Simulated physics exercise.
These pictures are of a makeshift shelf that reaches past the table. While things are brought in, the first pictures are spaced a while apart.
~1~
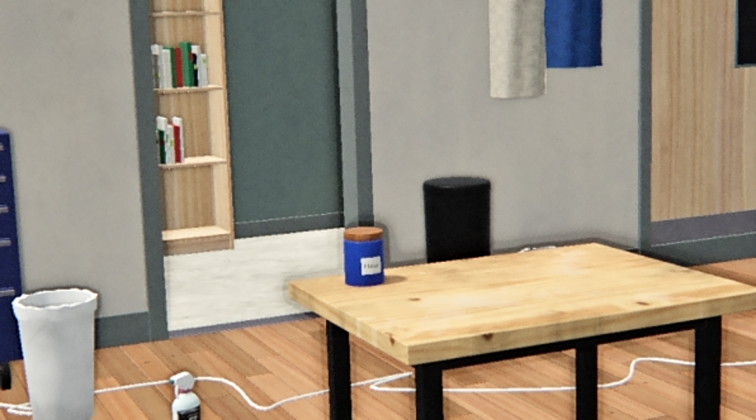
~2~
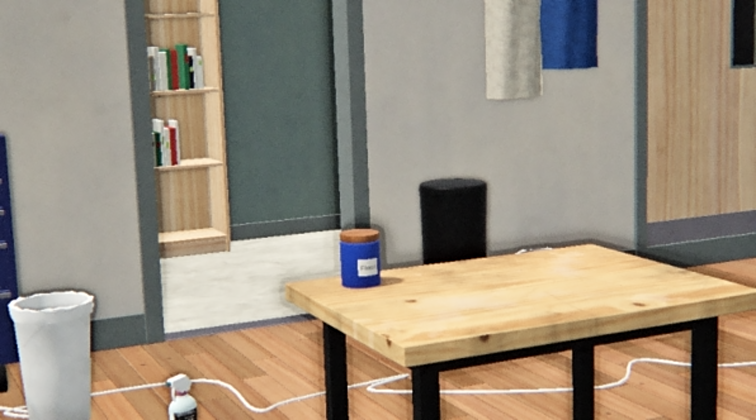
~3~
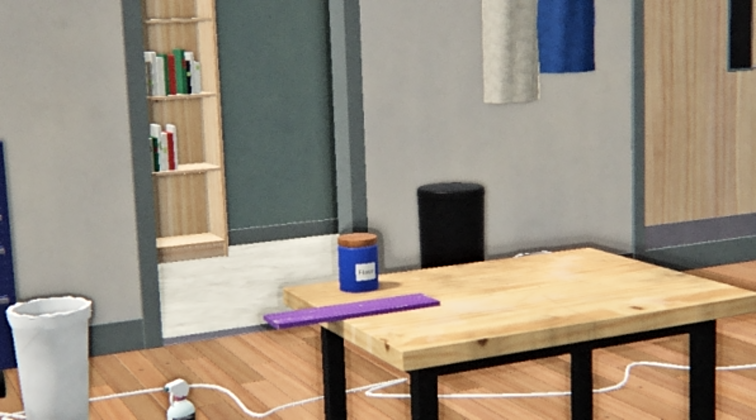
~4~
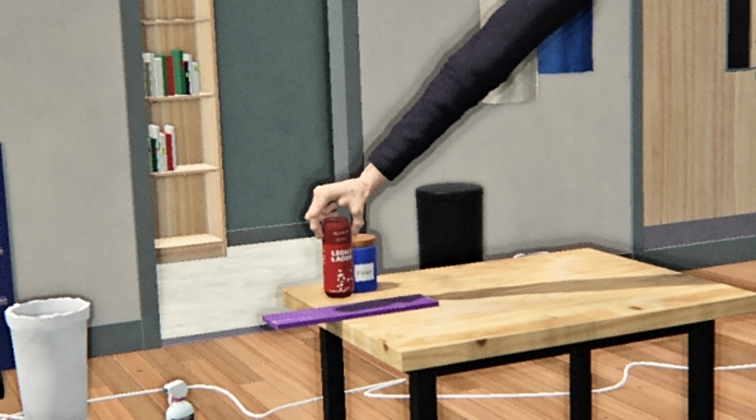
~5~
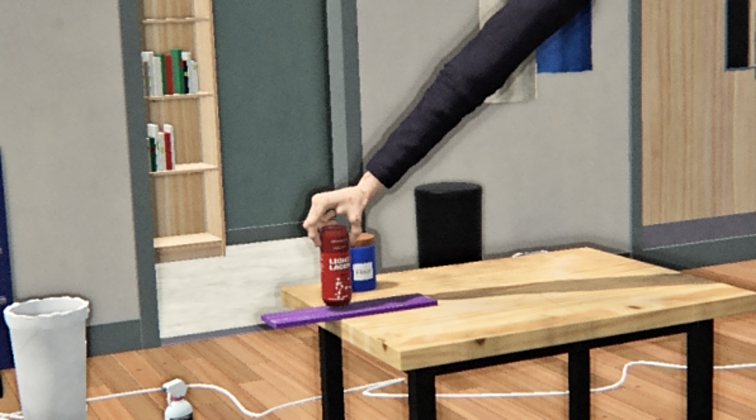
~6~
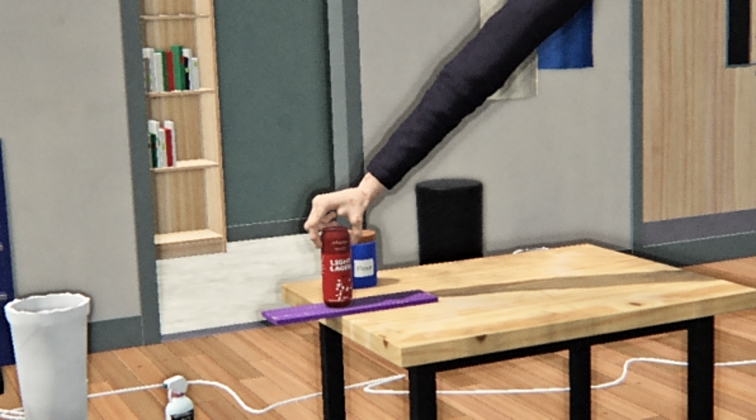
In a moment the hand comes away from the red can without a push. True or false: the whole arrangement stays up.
True.
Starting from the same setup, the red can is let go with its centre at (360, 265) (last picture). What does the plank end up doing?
It remains balanced.
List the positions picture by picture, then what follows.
In the first picture, the last thing is not in view yet.
In the second picture, the last thing is not in view yet.
In the third picture, the last thing is not in view yet; purple plank (353, 310).
The fourth picture shows coming down; red can (338, 258); purple plank (352, 311).
The fifth picture shows coming down; red can (335, 266); purple plank (351, 310).
The sixth picture shows in place under the hand; red can (337, 267); purple plank (351, 307).
Then, 0.20 s past the last view, nothing moves.
Then, 0.50 s past the last view, red can resting near (337, 268).
Finally, all 3 still in place. Final places as the last picture's camera would see them, red can near (337, 268). The plank holds.
